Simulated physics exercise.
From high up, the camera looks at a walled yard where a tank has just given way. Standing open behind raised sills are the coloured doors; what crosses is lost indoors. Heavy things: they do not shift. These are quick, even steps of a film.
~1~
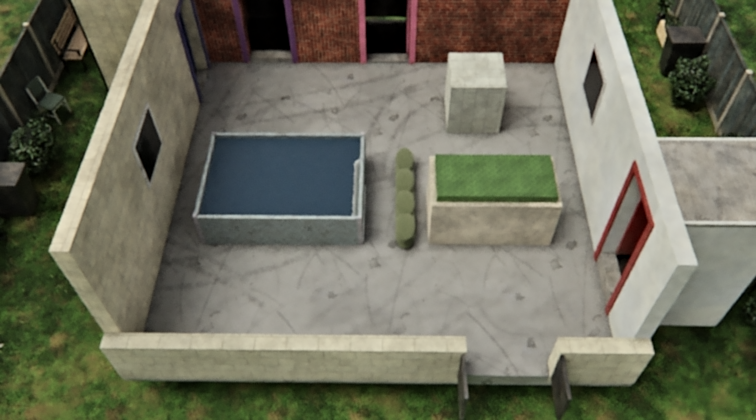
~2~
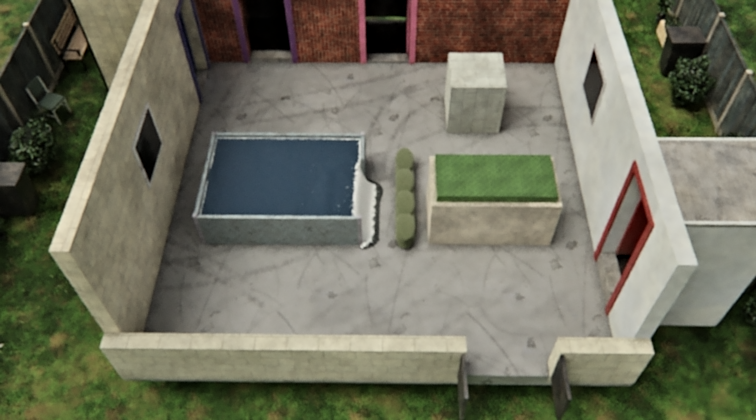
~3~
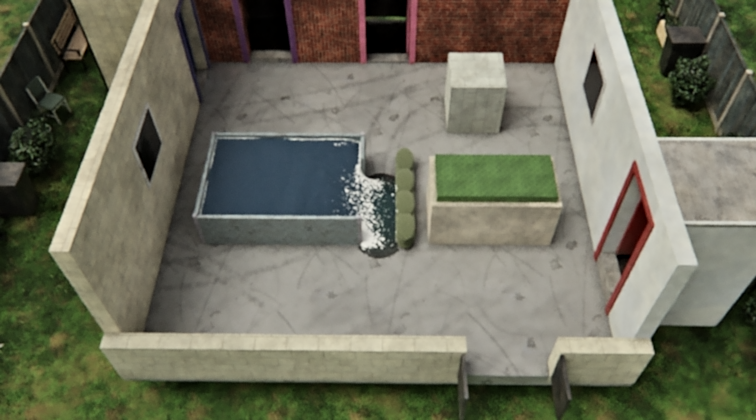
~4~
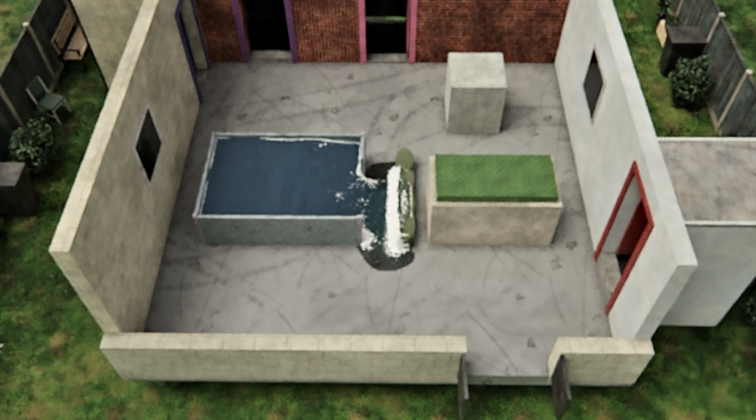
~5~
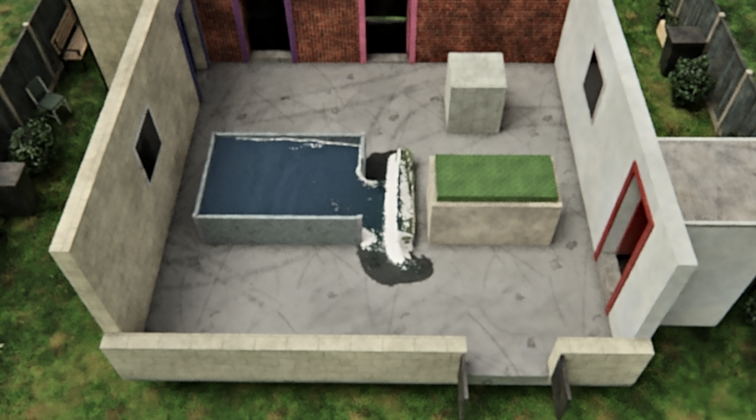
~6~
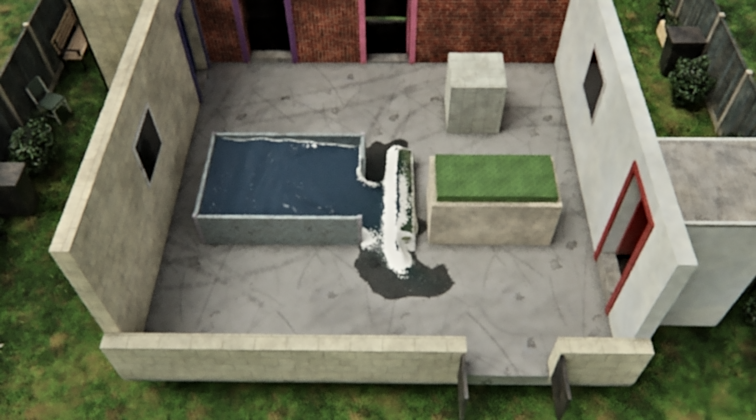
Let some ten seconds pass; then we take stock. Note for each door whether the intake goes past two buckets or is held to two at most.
Red door: Held to two at most; purple door: Held to two at most; blue door: Past two; pink door: Past two.
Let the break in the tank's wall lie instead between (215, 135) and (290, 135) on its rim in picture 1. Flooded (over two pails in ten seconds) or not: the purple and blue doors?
In brief, the purple goes past the mark; the blue goes past the mark.
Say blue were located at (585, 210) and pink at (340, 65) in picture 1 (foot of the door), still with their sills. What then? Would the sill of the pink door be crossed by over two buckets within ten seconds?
Note: Pink beats the limit.
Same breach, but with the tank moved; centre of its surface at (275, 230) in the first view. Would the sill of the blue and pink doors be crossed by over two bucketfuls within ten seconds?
Looking at it, the blue door comes in under and the pink door comes in under.
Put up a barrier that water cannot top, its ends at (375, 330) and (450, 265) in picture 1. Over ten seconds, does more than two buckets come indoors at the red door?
Then: The red door holds.
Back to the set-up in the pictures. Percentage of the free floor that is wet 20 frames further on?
Estimated share: About 55 %.
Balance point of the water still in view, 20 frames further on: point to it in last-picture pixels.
That puts it at around (334, 211).
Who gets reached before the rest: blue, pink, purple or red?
The door marked pink.
A moment on, water covers 25 % of the floor; the red door not reached, the purple door not reached, the blue door not reached, the pink door not reached.
Next, water covers 40 % of the floor; the red door not reached, the purple door not reached, the blue door not reached, the pink door wet at the sill, nothing in.
Then, water covers 55 % of the floor; the red door not reached, the purple door wet at the sill, nothing in, the blue door not reached, the pink door over two buckets in.
Later, water covers 80 % of the floor; the red door wet at the sill, nothing in, the purple door wet at the sill, nothing in, the blue door over two buckets in, the pink door far over two buckets in.
In the end, water covers 95 % of the floor; the red door wet at the sill, nothing in, the purple door wet at the sill, nothing in, the blue door over two buckets in, the pink door far over two buckets in.
